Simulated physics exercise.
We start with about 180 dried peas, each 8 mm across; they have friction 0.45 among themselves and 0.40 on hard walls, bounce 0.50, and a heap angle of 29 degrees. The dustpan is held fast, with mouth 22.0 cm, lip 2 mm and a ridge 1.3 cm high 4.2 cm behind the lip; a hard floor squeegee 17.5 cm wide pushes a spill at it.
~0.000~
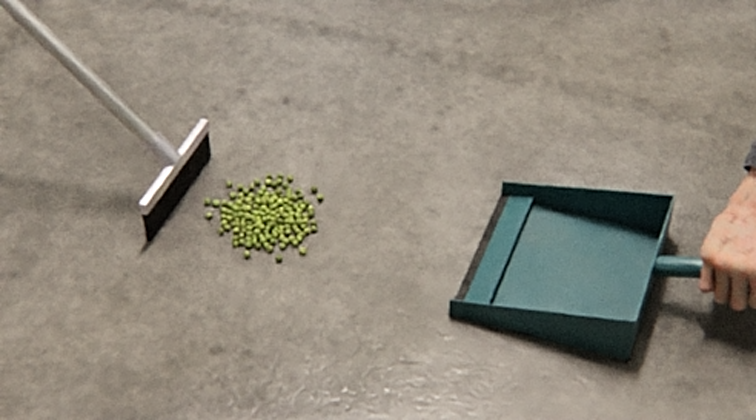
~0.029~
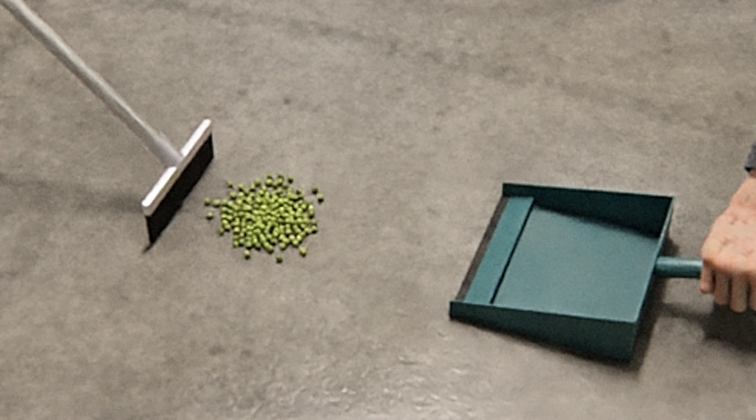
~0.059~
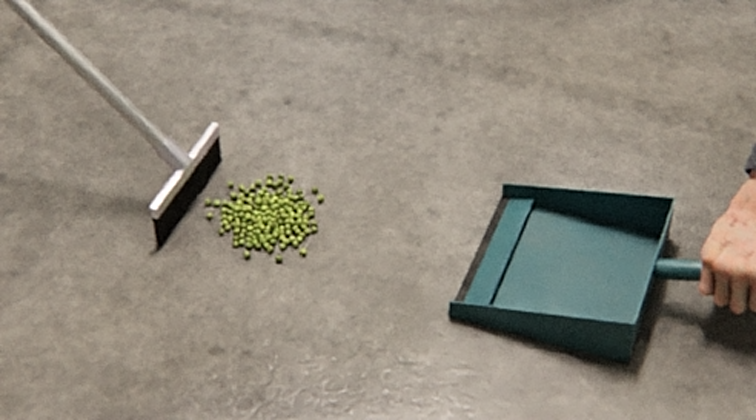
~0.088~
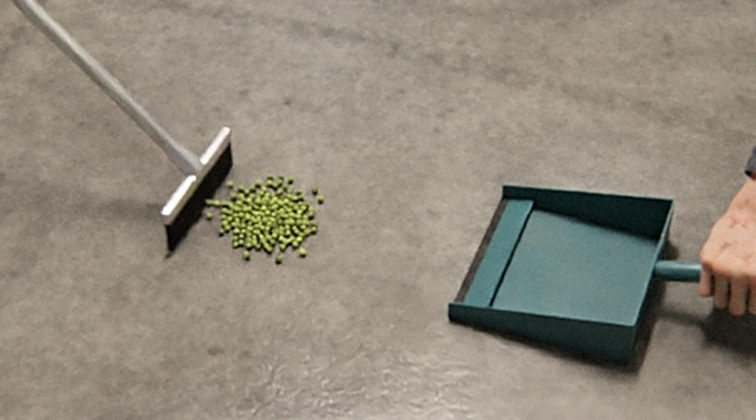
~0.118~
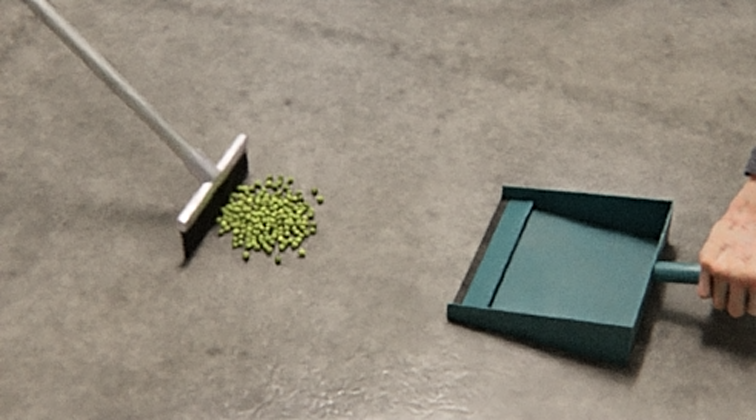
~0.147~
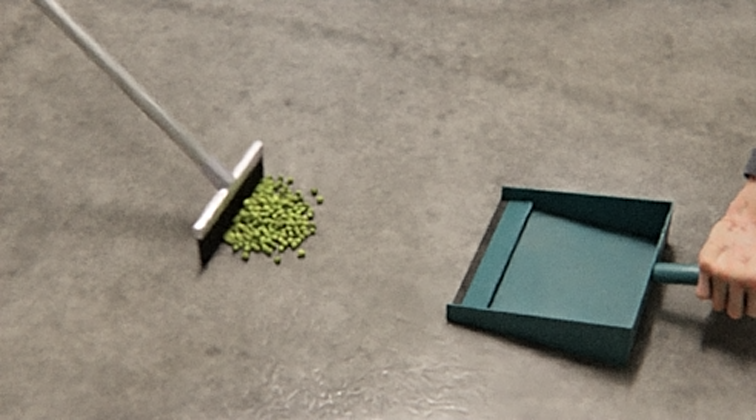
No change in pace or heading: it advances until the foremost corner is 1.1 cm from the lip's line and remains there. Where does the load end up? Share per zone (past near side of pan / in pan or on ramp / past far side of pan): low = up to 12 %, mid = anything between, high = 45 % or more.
Near side - mid, pan - mid, far side - low.
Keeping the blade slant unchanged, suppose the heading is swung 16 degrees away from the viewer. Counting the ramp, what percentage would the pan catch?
Around 45 %.
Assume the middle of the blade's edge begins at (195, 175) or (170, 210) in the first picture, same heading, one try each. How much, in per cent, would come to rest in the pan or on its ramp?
Some 40 and 20 per cent.
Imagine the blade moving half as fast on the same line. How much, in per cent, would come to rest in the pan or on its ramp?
In that case roughly 30 percent.
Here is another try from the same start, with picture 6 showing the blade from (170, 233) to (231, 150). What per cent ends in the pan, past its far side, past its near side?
You'd see pan at 0, far at 0 and near at 35.
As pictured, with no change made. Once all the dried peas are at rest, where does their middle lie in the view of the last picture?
Est. centre at rest: (476, 283) px.
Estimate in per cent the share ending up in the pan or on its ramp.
Around 35 in a hundred.
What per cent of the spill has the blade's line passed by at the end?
My guess is close to 15 per cent.
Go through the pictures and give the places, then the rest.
In the first picture, blade from (145, 209) to (204, 128), moved 0.0 cm, 0 of the pieces shifted so far; middle of the pieces at (264, 215); pan at (577, 277).
In the second picture, blade from (148, 210) to (207, 129), moved 0.4 cm, 0 of the pieces shifted so far; middle of the pieces at (264, 216).
In the third picture, blade from (155, 213) to (215, 132), moved 1.5 cm, 0 of the pieces shifted so far; middle of the pieces at (264, 216).
In the fourth picture, blade from (167, 219) to (227, 137), moved 3.4 cm, 0 of the pieces shifted so far; middle of the pieces at (264, 217).
In the fifth picture, blade from (183, 226) to (243, 143), moved 6.0 cm, 10 of the pieces shifted so far; middle of the pieces at (264, 217).
In the sixth picture, blade from (200, 233) to (259, 150), moved 8.5 cm, 104 of the pieces shifted so far; middle of the pieces at (274, 217); pan at (575, 283). The blade's pace is about 0.88 m/s, heading 9 degrees towards the viewer's side.
Then, at 0.33 s, middle of the blade 15 cm from the lip; 0 % over the lip, far side 0 %, near side 15 %.
After 0.44 s, middle of the blade 6 cm from the lip; 0 % over the lip, far side 5 %, near side 25 %.
After 0.69 s, middle of the blade 1 cm from the lip; 40 % over the lip, far side 5 %, near side 25 %.
At rest (1.8 s), near side 25 %, pan 35 %, far side 5 %, in front of the lip or behind the blade 35 %.
